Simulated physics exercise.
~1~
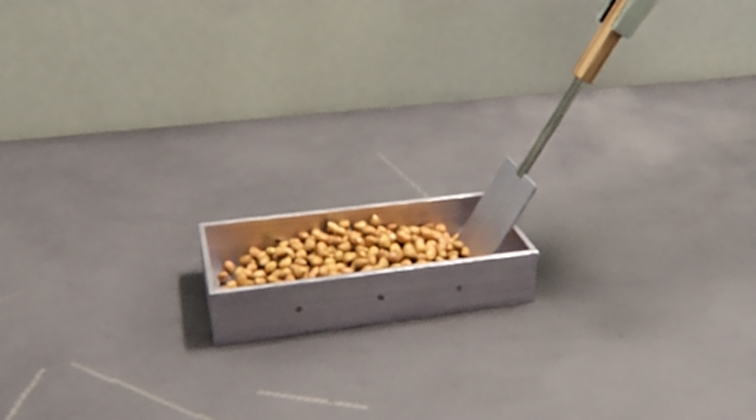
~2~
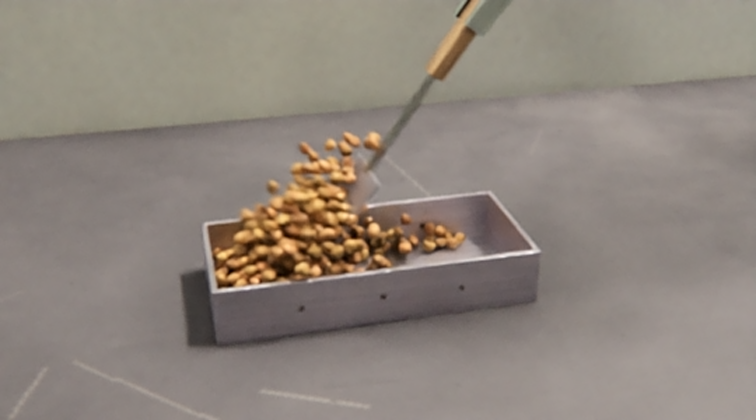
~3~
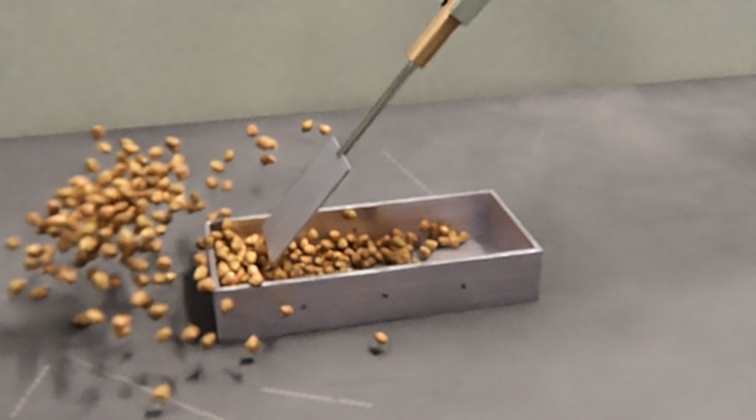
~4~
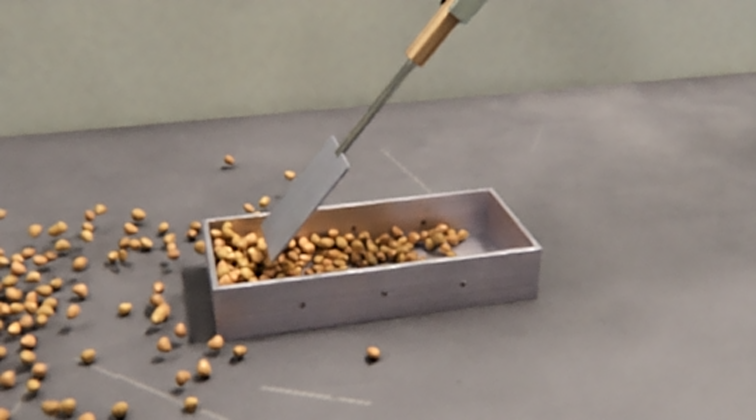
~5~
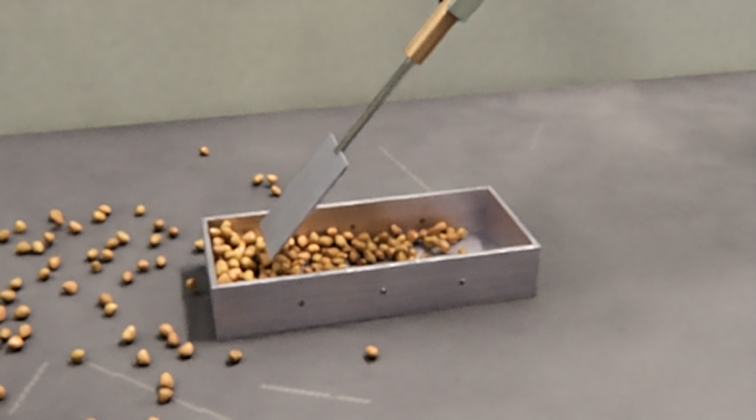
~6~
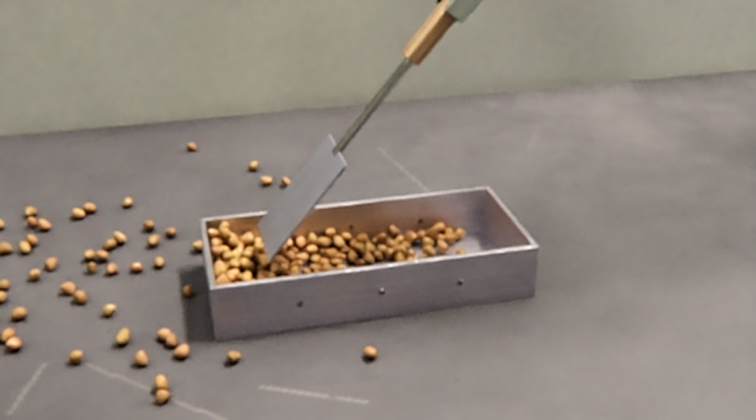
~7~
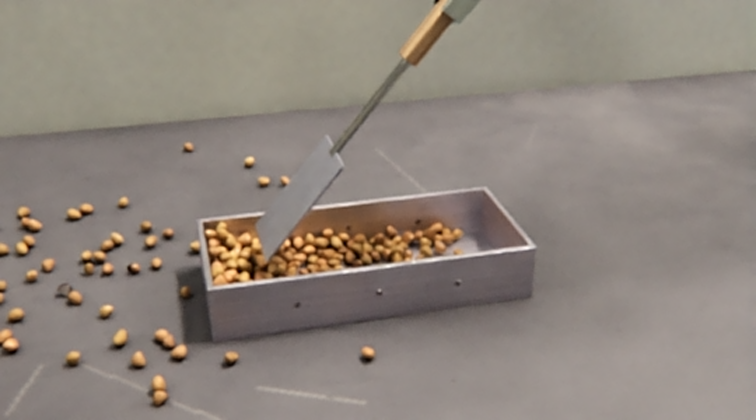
The video shows a robot arm sweeping a spatula quickly leftward through a metal tray of brown dried beans, flinging many over the left end. The blade stops inside the tray, and the beans come to rest, some still in the tray and many scattered across the grey surface.
